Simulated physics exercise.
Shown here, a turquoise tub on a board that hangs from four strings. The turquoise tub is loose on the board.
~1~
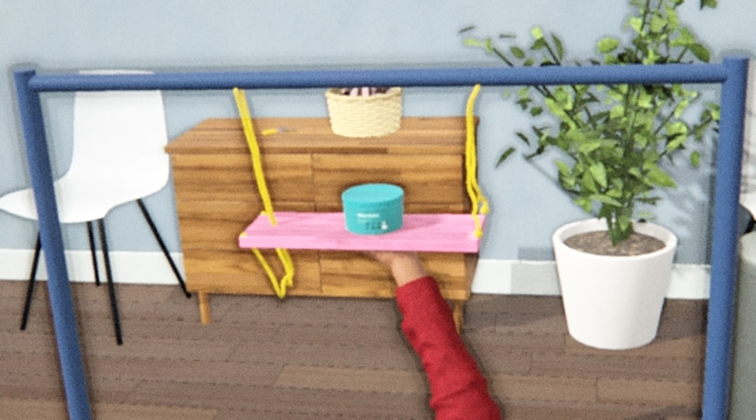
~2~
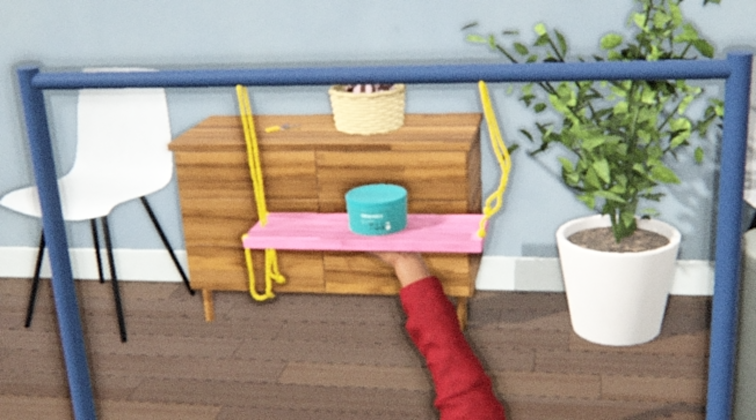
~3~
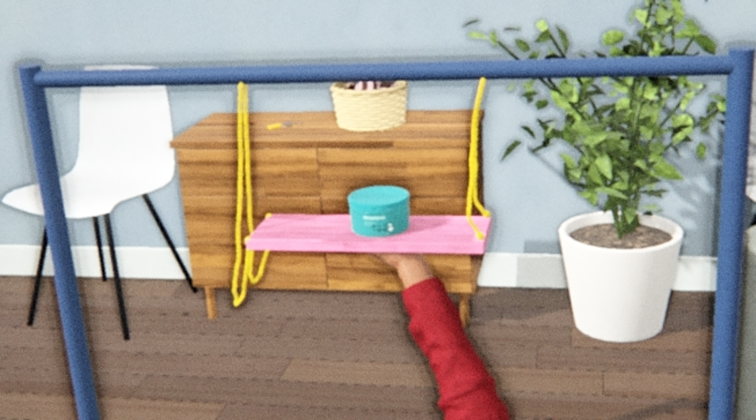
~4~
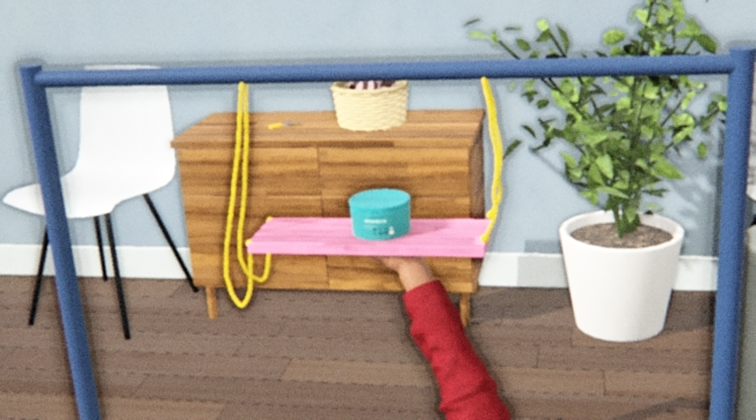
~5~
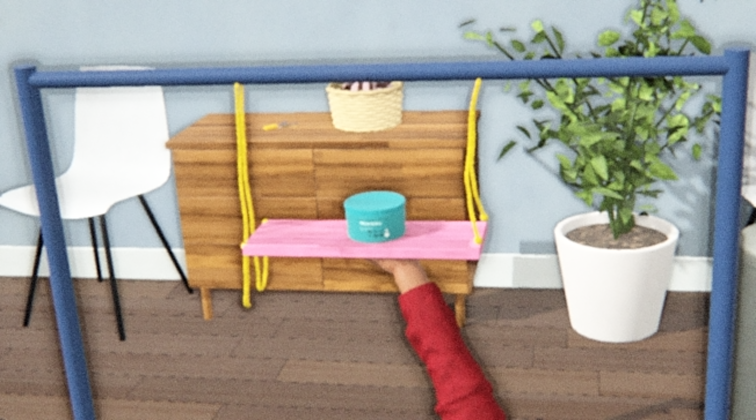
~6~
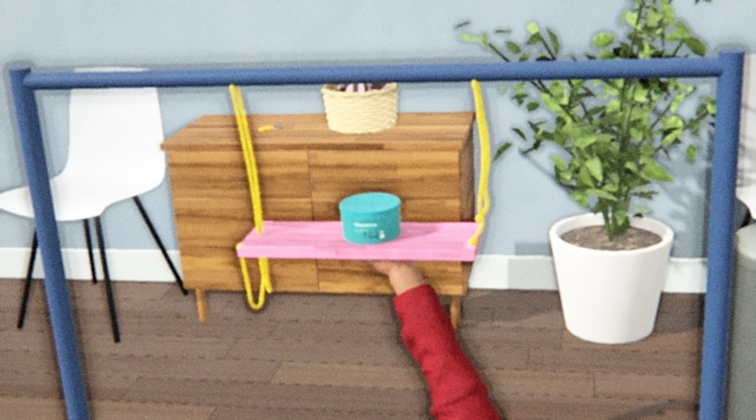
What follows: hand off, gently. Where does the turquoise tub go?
As it turns out, the turquoise tub slides off to the left.
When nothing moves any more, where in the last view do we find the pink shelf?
Around (403, 309).
Then, 0.42 s after the last picture, board tipped 16° down to the left; tub sliding near (259, 280).
Then, 0.96 s after the last picture, board tipped 36° down to the left; tub on the floor.
Then, 1.50 s after the last picture, board tipped 40° down to the left; tub on the floor.
At rest, board tipped 39° down to the left; tub on the floor. The turquoise tub falls from the left end.
